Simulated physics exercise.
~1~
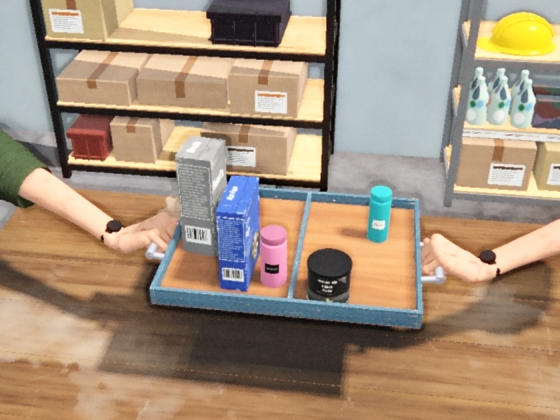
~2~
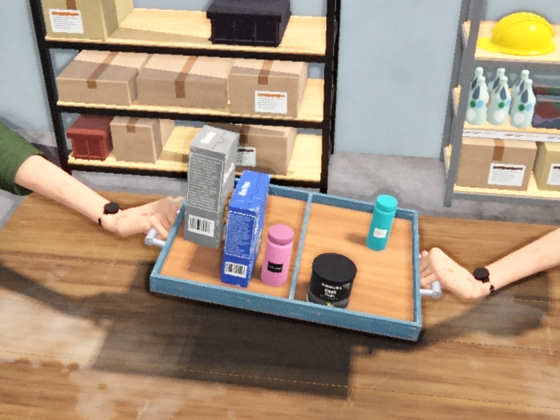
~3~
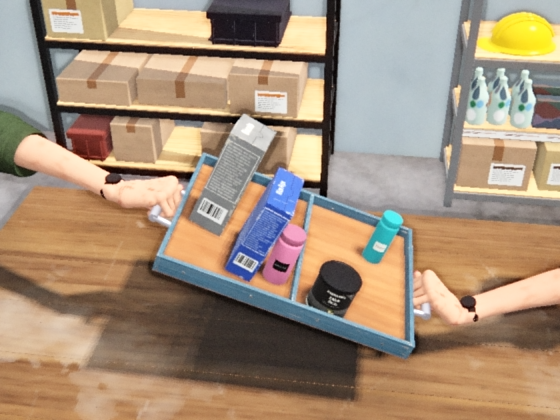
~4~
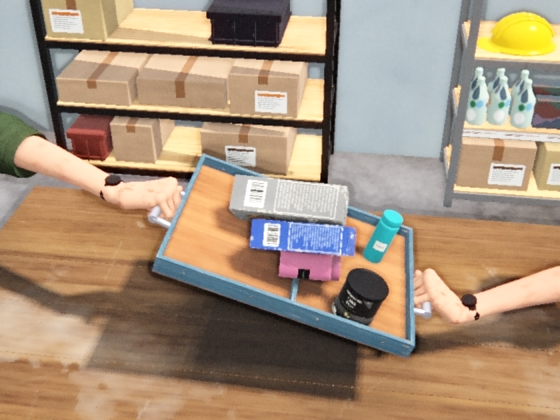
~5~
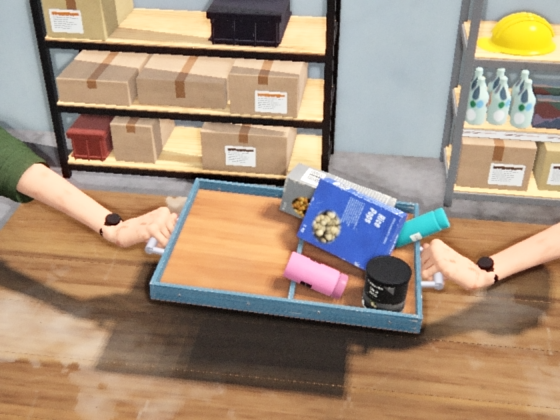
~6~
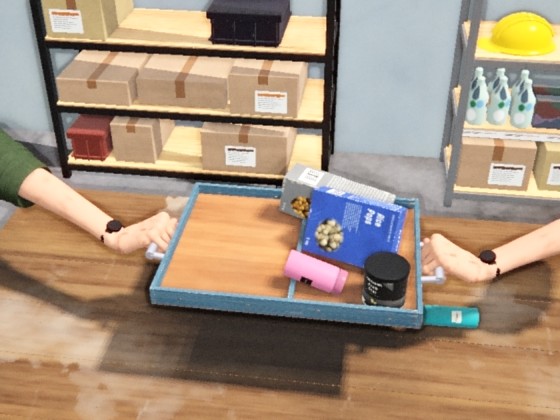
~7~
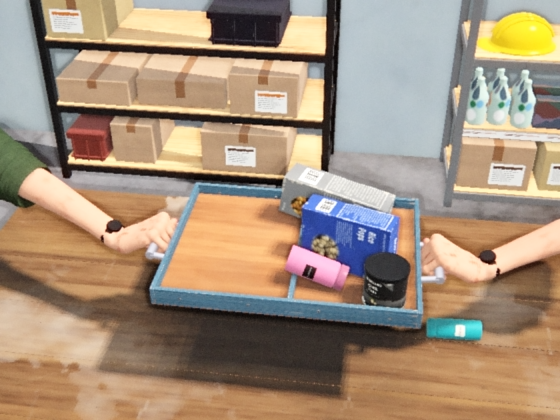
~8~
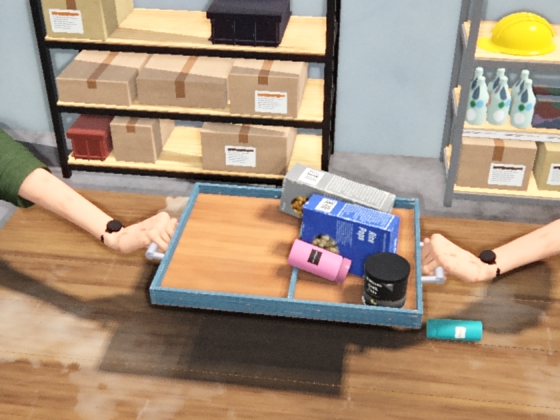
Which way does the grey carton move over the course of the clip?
The grey carton moves to the right, ending up on its side toward the right part of the tray.
Two hands grip a blue-rimmed tray above a wooden table, seen from the front and slightly above, with shelves of cardboard boxes behind. A grey carton, a blue packet and a pink shaker stand left of a cross bar, with a black tin and a turquoise shaker to its right. The tray tips right edge down, and the carton, packet and pink shaker topple to the right. As it levels, the turquoise shaker tips over the right rim and drops onto the table. It ends lying there, while the three toppled things rest beside the upright tin, which has shifted right.
